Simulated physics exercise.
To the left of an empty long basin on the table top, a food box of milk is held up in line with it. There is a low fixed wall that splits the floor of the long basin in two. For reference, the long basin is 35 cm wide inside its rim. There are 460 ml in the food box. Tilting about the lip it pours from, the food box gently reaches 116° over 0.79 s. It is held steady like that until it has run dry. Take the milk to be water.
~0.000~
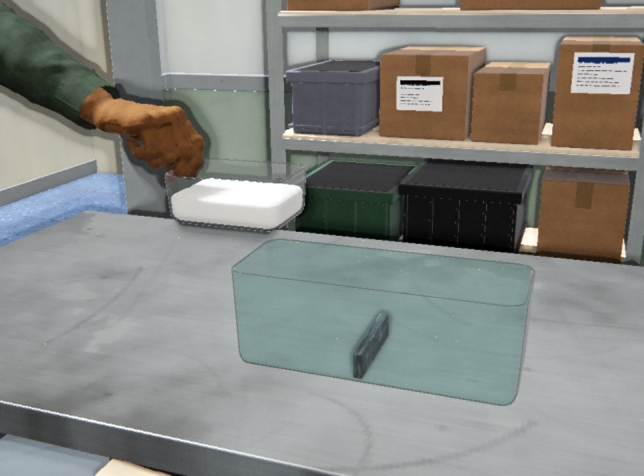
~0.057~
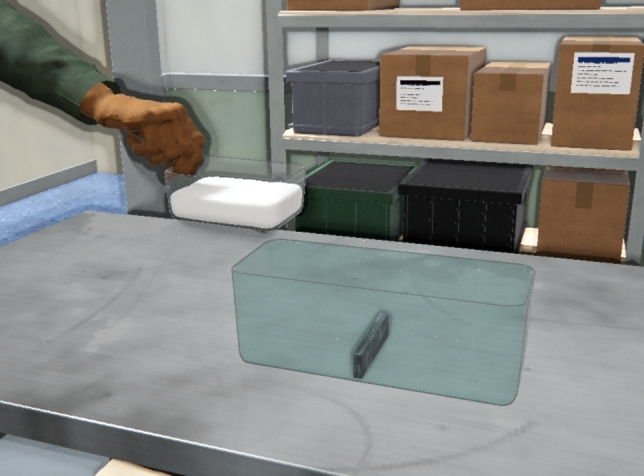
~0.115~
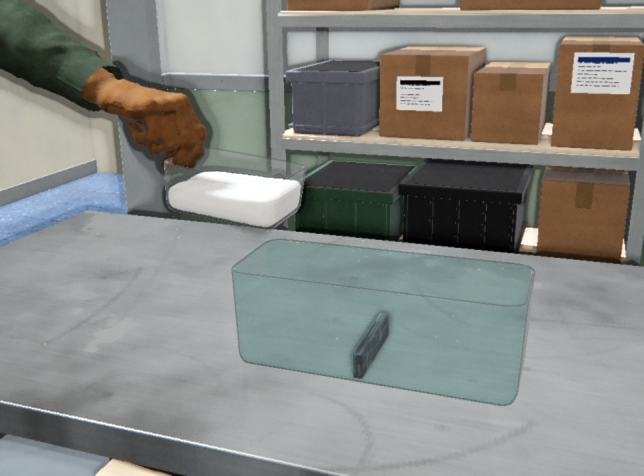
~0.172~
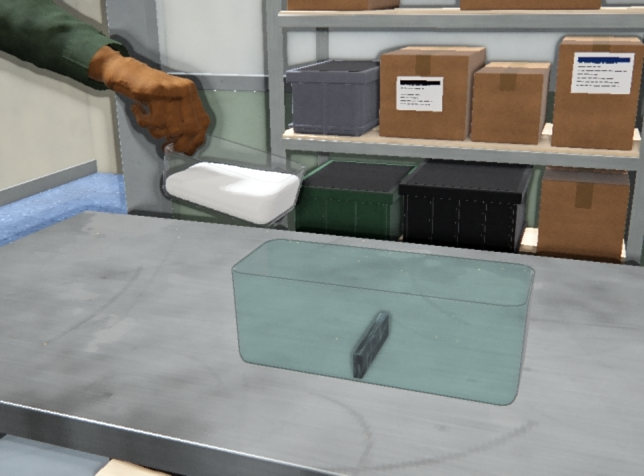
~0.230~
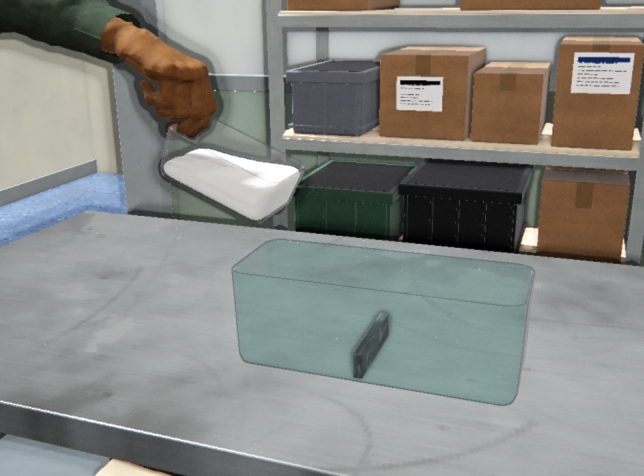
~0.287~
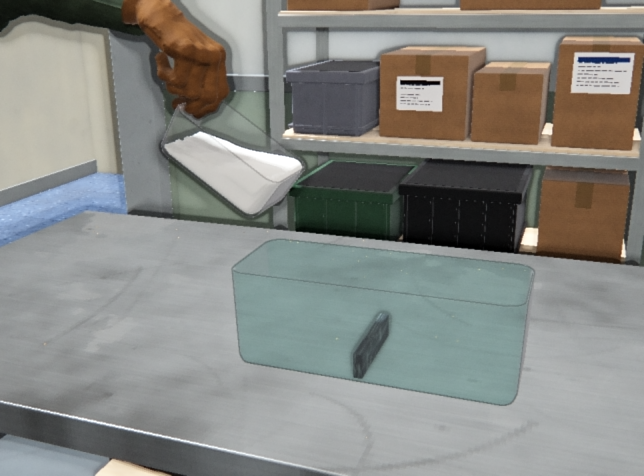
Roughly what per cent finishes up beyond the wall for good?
Roughly 58 per cent.
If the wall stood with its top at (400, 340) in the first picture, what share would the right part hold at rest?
Then it comes to around 15 per cent.
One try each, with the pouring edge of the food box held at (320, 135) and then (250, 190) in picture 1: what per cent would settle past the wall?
About 75 %, then about 15 %.
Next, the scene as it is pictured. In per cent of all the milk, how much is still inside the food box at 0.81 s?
What remains is about 0 percent of it all.
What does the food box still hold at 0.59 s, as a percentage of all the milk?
Close to 14 in a hundred.
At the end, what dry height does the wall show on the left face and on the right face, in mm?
Left side: Around 24 mm. Right side: Around 20 mm.
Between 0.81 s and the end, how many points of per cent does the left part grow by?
About 9 per cent.
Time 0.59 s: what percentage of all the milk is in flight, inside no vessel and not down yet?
Roughly 60 percent.
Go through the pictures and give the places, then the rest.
Tilt 0°; pouring edge (293, 176); surface from (189, 186) to (293, 195); the long basin's rim runs from (250, 255) to (531, 287); the wall's top is at (372, 334), in the first frame.
Tilt 1°; pouring edge (293, 176); surface from (189, 185) to (293, 193), in the second frame.
Tilt 6°; pouring edge (293, 176); surface from (188, 180) to (291, 189), in the third frame.
Tilt 13°; pouring edge (293, 176); surface from (185, 170) to (290, 184), in the fourth frame.
Tilt 23°; pouring edge (292, 176); surface from (183, 156) to (291, 177), in the fifth frame.
Tilt 34°; pouring edge (292, 176); surface from (183, 139) to (294, 168), in the sixth frame.
After 0.59 s the tilt is 98° and 14 per cent is still to pour, 23 is left of the wall and 2 right of it.
After 0.81 s the tilt is 116° and 0 per cent is still to pour, 30 is left of the wall and 63 right of it.
After 1.04 s the tilt is 116° and 0 per cent is still to pour, 39 is left of the wall and 58 right of it.
After 1.29 s the tilt is 116° and 0 per cent is still to pour, 39 is left of the wall and 58 right of it.
In the end 39 per cent lies left of the wall, 58 right of it and 3 outside.
